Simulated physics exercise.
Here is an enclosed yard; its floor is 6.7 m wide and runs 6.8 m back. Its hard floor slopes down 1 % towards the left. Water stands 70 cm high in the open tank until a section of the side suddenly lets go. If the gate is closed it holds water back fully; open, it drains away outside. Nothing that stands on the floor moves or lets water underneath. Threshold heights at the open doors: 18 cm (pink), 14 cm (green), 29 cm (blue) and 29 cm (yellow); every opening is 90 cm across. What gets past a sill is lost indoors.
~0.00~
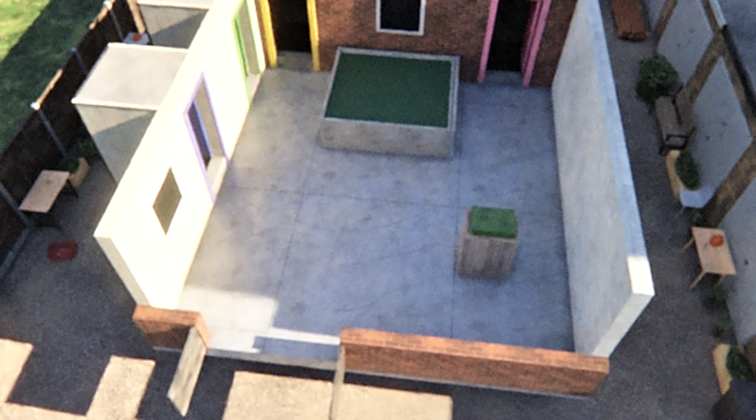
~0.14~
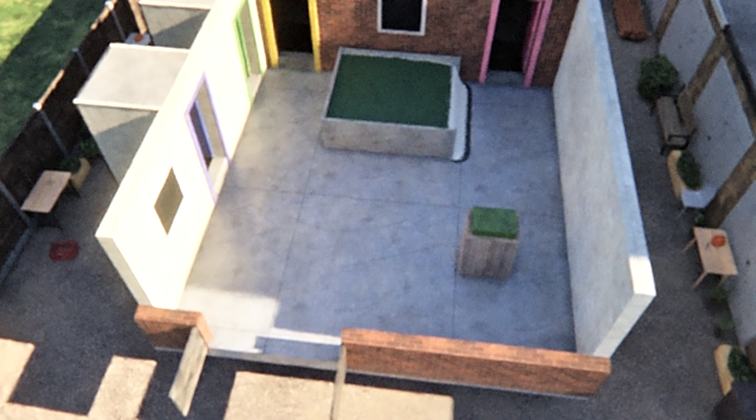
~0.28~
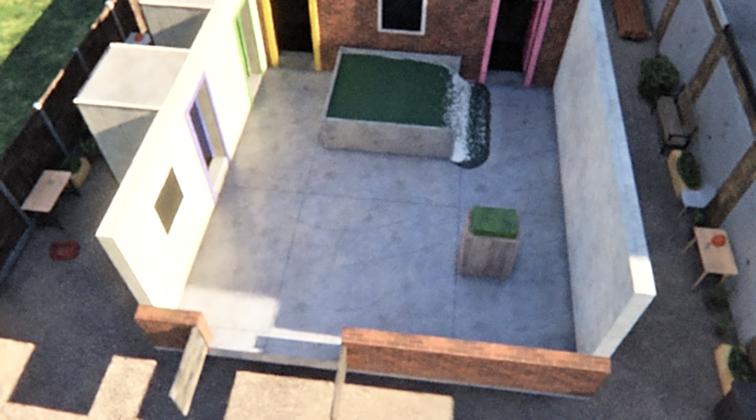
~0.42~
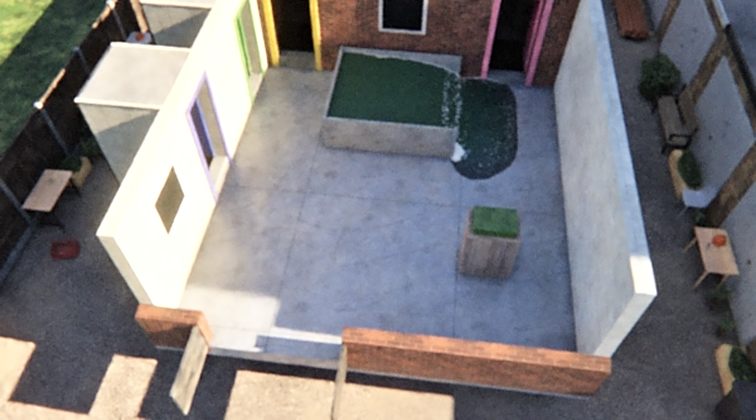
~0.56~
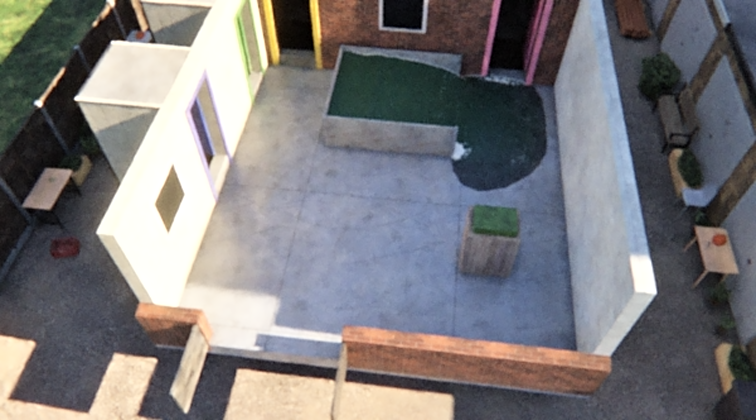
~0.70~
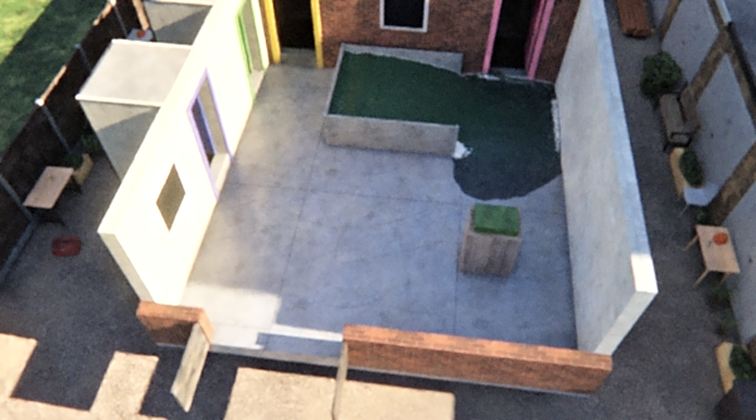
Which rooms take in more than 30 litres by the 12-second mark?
Within that time: At the pink door it goes over the limit; at the green door it does not reach the limit; at the blue door it does not reach the limit; at the yellow door it stays under the limit.
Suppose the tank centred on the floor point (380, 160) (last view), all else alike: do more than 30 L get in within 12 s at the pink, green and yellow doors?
Against that limit: Pink above, green past it, yellow not over.
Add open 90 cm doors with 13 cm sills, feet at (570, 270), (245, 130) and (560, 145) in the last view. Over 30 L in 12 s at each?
In that order: Below, under, over.
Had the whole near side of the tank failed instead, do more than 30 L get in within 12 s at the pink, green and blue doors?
Then: Pink below, green under, blue under.
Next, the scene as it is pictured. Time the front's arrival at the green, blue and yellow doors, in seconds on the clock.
Green 5.0 s, blue 5.5 s, yellow 4.0 s.
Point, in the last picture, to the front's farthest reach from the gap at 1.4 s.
Around (560, 231).
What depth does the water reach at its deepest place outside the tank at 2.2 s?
Roughly 48 cm.
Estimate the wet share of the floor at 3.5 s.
Near 40 per cent is wet.
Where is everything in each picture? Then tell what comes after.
Still water, 70 cm deep, in the open tank at (393, 89), in the first frame.
The front is at (454, 161), 1.2 m from the gap at (453, 110); 0.6 m2 of floor is under water; 70 cm left at the back of the open tank, in the second frame.
The front is at (469, 166), 1.4 m from the gap at (453, 112); 1.7 m2 of floor is under water; 70 cm left at the back of the open tank, in the third frame.
The front is at (484, 176), 1.7 m from the gap at (454, 112); 3.3 m2 of floor is under water; 70 cm left at the back of the open tank, in the fourth frame.
The front is at (506, 183), 2.1 m from the gap at (454, 112); 5.1 m2 of floor is under water; 70 cm left at the back of the open tank, in the fifth frame.
Water pours out at (455, 111) and has run 2.5 m, to (554, 86); typically 9 cm deep outside, 67 cm at the open tank's back, in the sixth frame.
After 1.4 s water covers 20 % of the floor and is deepest (55 cm) near (549, 89); pink door 22 cm at the sill, 0 L in, green door not reached, blue door not reached, yellow door not reached.
After 2.2 s water covers 25 % of the floor and is deepest (48 cm) near (541, 94); pink door 38 cm at the sill, 36 L in, green door not reached, blue door not reached, yellow door not reached.
After 3.5 s water covers 40 % of the floor and is deepest (42 cm) near (570, 370); pink door 31 cm at the sill, 181 L in, green door not reached, blue door not reached, yellow door not reached.
After 7.0 s water covers 85 % of the floor and is deepest (24 cm) near (171, 324); pink door 10 cm at the sill, 216 L in, green door 4 cm at the sill, 0 L in, blue door 12 cm at the sill, 0 L in, yellow door 2 cm at the sill, 0 L in.
After 12.0 s water covers 95 % of the floor and is deepest (20 cm) near (254, 104); pink door 9 cm at the sill, 216 L in, green door 19 cm at the sill, 8 L in, blue door 9 cm at the sill, 0 L in, yellow door 17 cm at the sill, 0 L in.
